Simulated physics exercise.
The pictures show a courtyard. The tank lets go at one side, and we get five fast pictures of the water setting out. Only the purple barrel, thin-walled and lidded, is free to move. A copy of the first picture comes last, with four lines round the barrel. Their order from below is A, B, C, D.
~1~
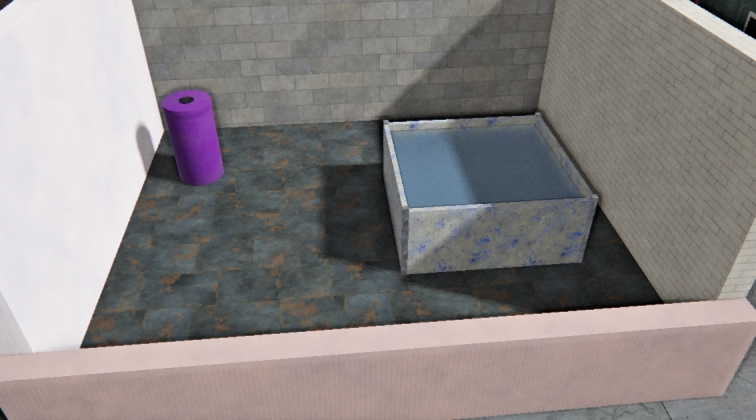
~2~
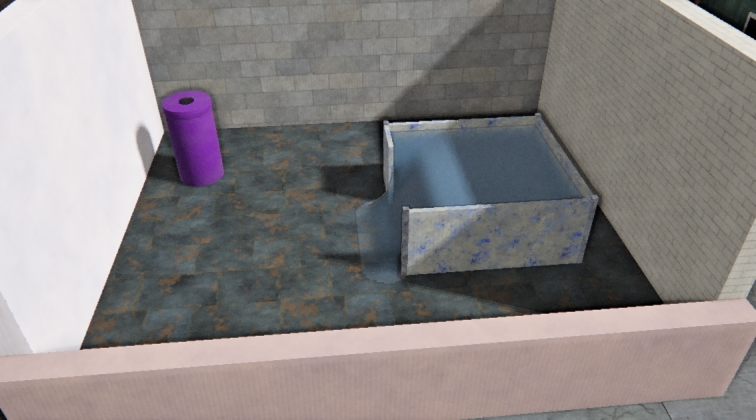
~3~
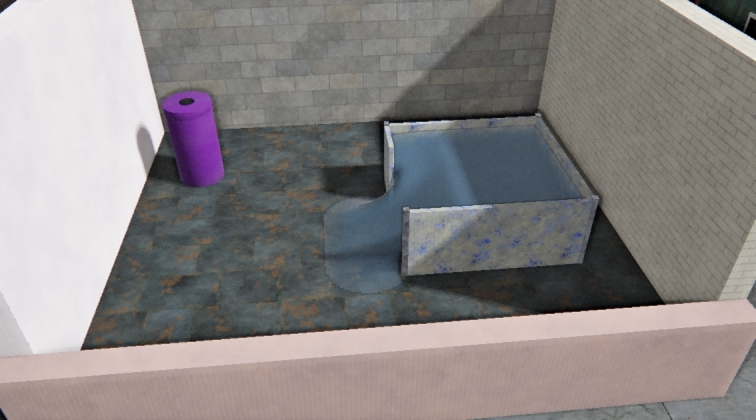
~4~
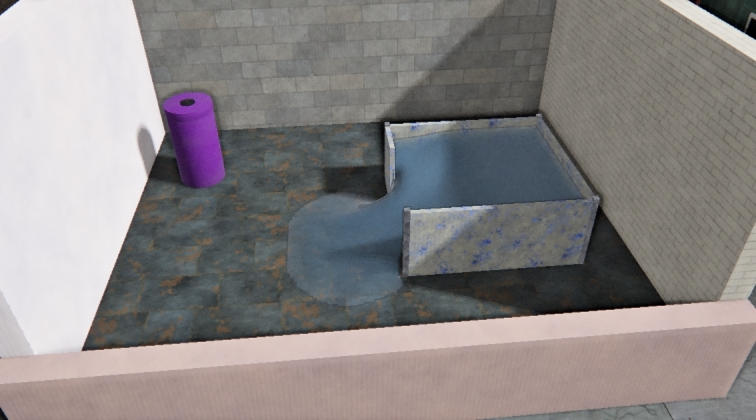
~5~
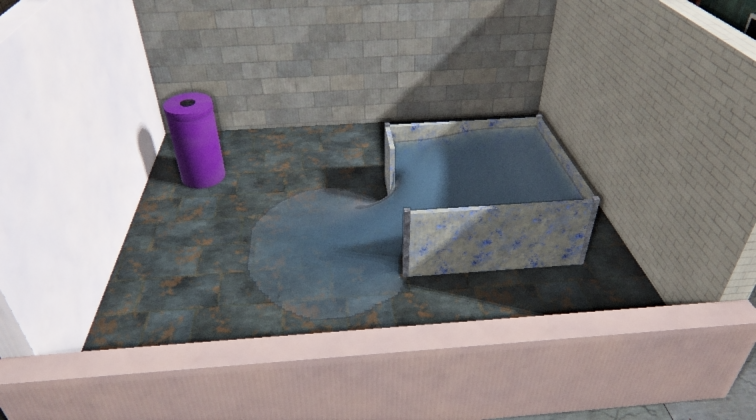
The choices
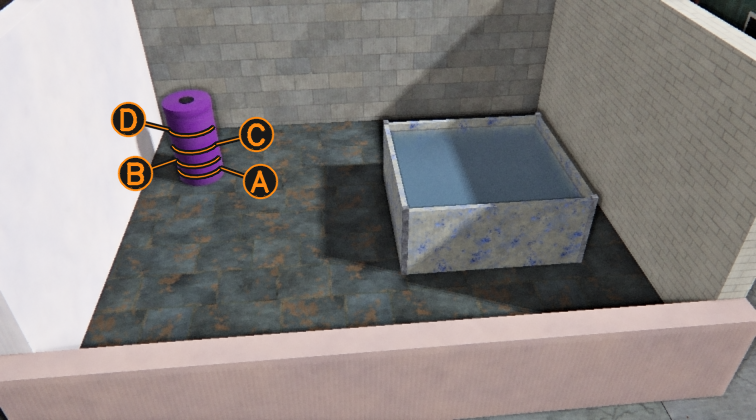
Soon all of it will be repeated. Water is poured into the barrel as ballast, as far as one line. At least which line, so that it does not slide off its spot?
The answer is line B.
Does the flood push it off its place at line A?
Yes, it does.
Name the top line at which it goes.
The answer is A.
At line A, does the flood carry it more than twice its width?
No.
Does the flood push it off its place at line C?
No, that is safe.
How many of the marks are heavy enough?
Three of them.
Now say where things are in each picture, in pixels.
The first picture shows lid of the purple barrel at (186, 100); tank full, its middle at (479, 164).
In the second picture, 2 % of the ground under water, its edge towards the barrel at (371, 203).
In the third picture, 5 % of the ground under water, its edge towards the barrel at (342, 203).
In the fourth picture, 8 % of the ground under water, its edge towards the barrel at (314, 202).
The fifth picture shows lid of the purple barrel at (188, 103); 12 % of the ground under water, its edge towards the barrel at (285, 204).
In orange, A at (197, 177); B at (195, 166); C at (192, 152); D at (188, 135); from the bottom up A, B, C, D.
Choosing A, it is pushed about its own width away.
Choosing B, it does not move.
Choosing C, it does not move.
Choosing D, it does not move.
